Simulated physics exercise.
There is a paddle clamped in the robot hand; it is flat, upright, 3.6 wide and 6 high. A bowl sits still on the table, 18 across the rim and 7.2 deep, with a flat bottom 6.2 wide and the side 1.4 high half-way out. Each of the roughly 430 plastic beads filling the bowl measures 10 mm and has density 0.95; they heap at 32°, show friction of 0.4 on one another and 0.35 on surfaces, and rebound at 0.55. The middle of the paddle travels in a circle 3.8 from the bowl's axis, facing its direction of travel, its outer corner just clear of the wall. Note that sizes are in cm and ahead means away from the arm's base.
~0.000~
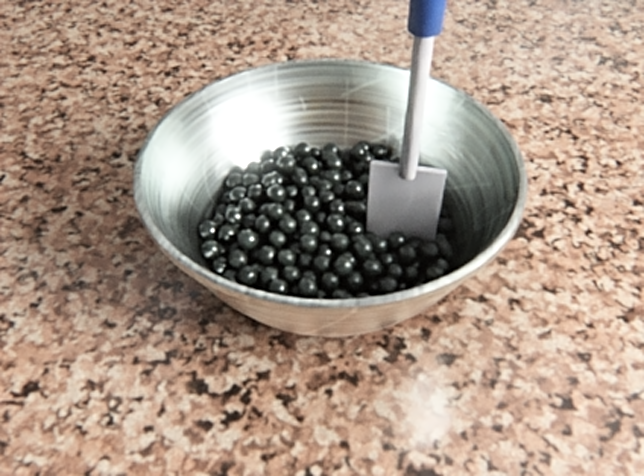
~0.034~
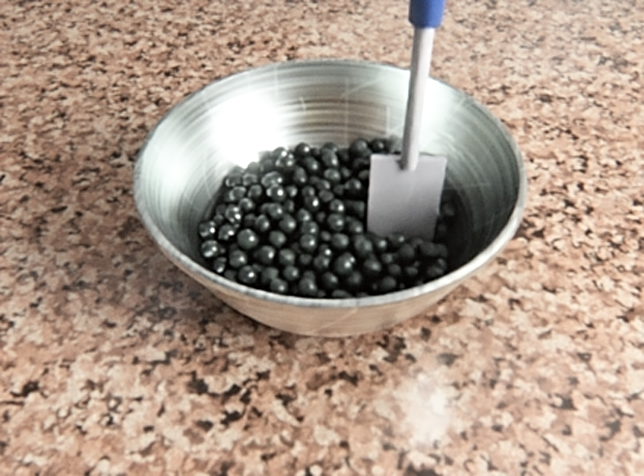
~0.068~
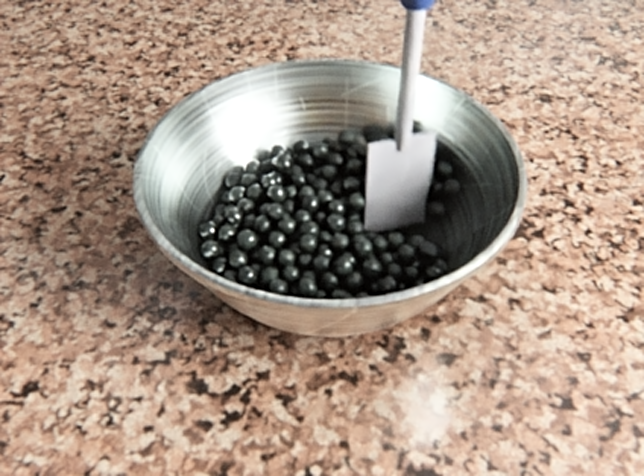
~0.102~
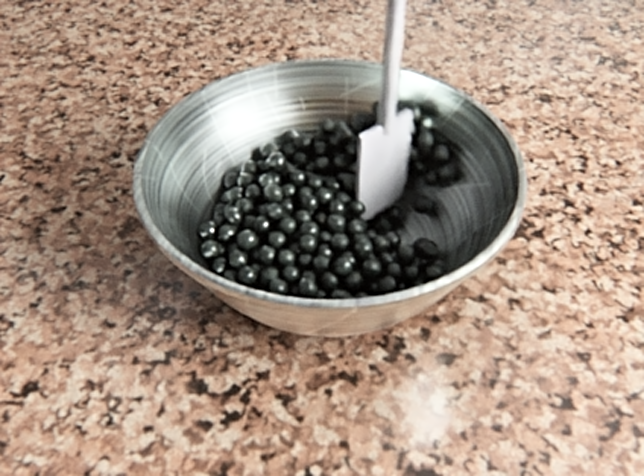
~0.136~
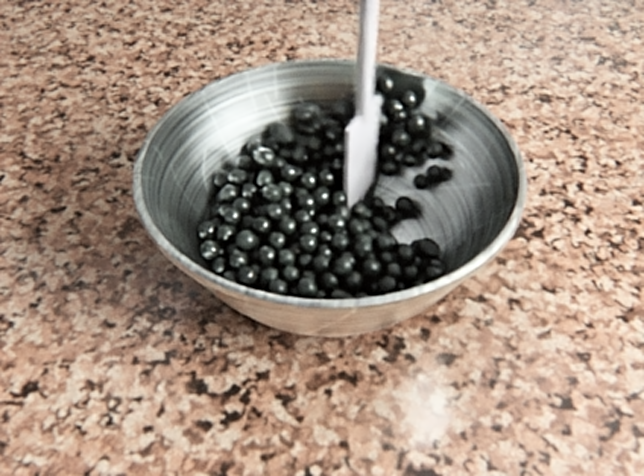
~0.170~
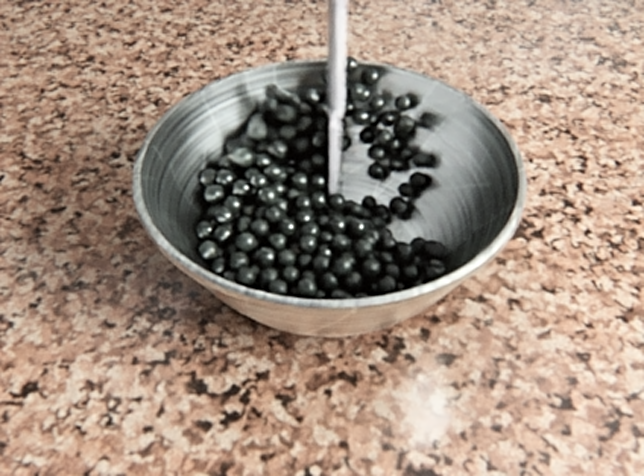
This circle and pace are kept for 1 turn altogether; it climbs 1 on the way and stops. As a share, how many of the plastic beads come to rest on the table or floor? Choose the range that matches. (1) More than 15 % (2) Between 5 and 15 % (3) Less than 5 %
3, less than 5 %.
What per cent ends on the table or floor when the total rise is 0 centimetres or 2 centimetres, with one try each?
Try one: Around 0 %; try two: Around 0 %.
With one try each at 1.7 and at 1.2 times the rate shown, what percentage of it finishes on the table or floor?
Around 20 percent on the first try and 5 percent on the second.
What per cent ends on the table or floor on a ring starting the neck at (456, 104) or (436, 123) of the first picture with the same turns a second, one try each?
I'd put it at around 0 and 5 percent.
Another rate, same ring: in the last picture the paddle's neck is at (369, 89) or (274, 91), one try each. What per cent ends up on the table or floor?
About 0 % for one try and about 10 % for the other, in order.
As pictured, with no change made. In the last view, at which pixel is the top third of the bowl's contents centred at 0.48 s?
The centre is close to (391, 263).
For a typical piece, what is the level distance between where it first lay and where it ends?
Some 6 centimetres or so.
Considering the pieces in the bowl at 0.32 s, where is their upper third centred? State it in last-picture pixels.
Centre estimate: Approx. (227, 220) px.
After 0.32 s, 197° round, highest piece 8 above the table; 427 in the bowl, 1 in flight or on the tool.
After 0.48 s, 297° round, highest piece 8 above the table; 423 in the bowl, 2 on the table or floor, 3 in flight or on the tool.
After 0.76 s, 0° round, highest piece 6 above the table; 421 in the bowl, 7 on the table or floor.
After 1.46 s, 0° round, highest piece 6 above the table; 421 in the bowl, 7 on the table or floor.
In the end, 421 in the bowl, 7 on the table or floor. That is 2 % on the table or floor.
